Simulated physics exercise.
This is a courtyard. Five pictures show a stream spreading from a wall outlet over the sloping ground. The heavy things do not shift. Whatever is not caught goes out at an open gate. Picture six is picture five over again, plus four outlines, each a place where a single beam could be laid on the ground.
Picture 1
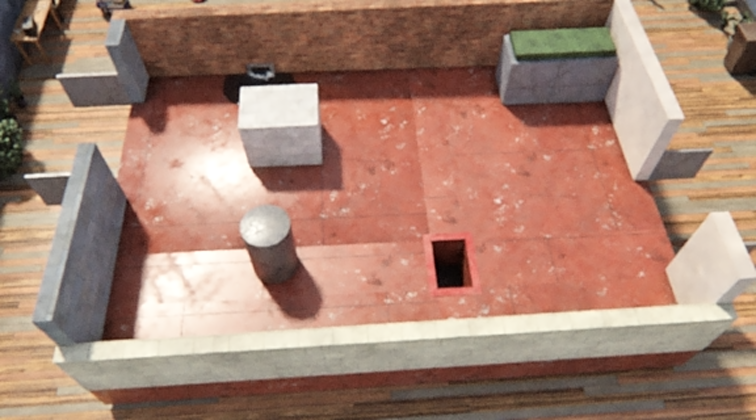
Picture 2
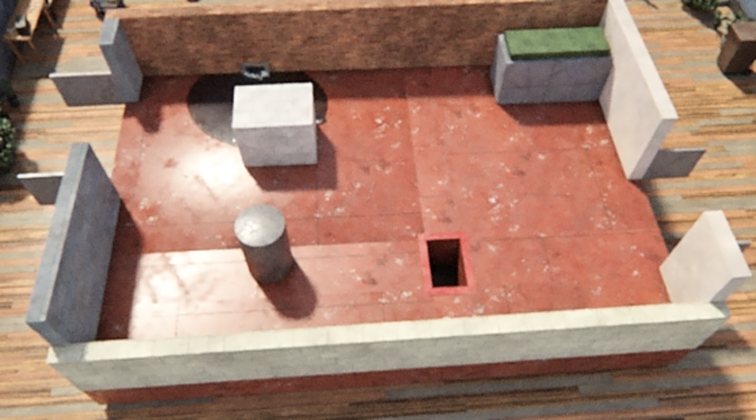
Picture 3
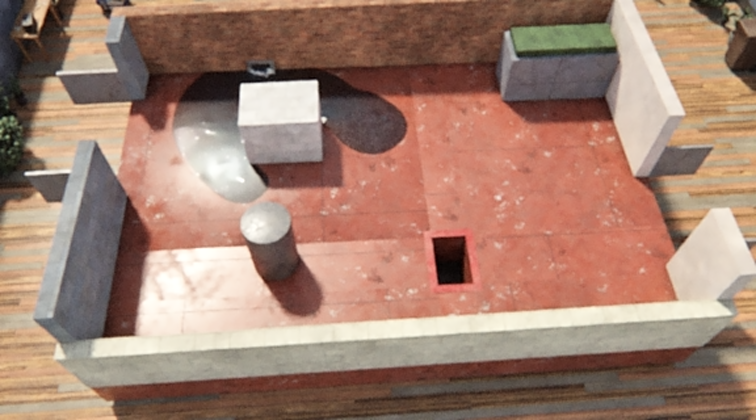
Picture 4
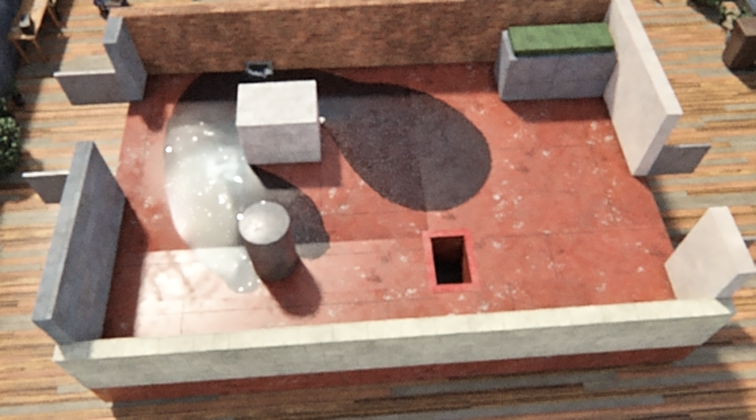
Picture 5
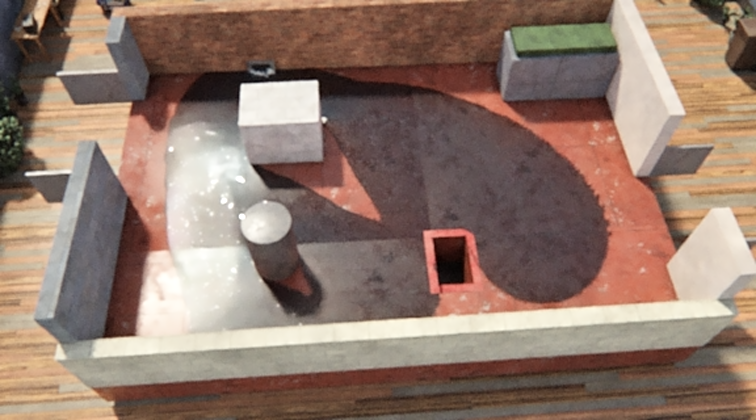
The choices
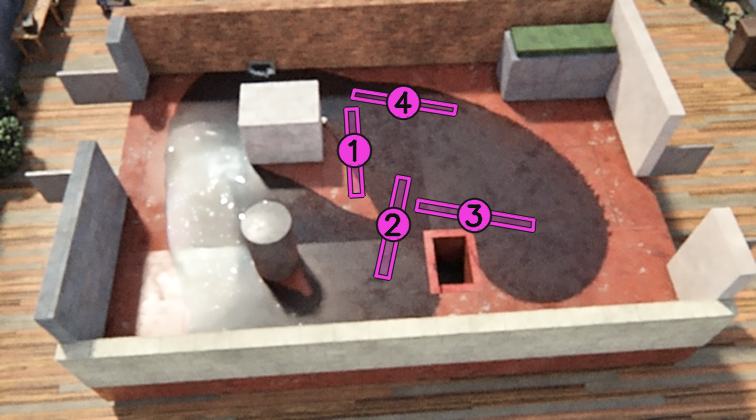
Dark water spreads from a small outlet at the back wall of a red-floored courtyard, seen from high above at an angle, with the view shifting very slightly. A pale block and a grey cylinder stand left of centre, a green-topped planter at back right, and a red-rimmed square opening near the low cream front wall. The water wraps around block and cylinder, widens rightward across the floor, then reaches the opening.
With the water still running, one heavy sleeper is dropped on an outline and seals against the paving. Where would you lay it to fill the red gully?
The best place is 4.
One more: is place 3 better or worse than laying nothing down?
Worse.
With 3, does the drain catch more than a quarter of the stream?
No.
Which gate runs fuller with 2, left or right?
The right gate.
On the marked copy, 1 from (356, 195) to (351, 109); 2 from (382, 277) to (403, 177); 3 from (417, 205) to (533, 225); 4 from (353, 94) to (455, 110).
With 1, about 10 % of the stream runs into the red gully, about 88 % out by the gates.
With 2, about 8 % of the stream runs into the red gully, about 91 % out by the gates.
With 3, about 11 % of the stream runs into the red gully, about 87 % out by the gates.
With 4, about 16 % of the stream runs into the red gully, about 82 % out by the gates.
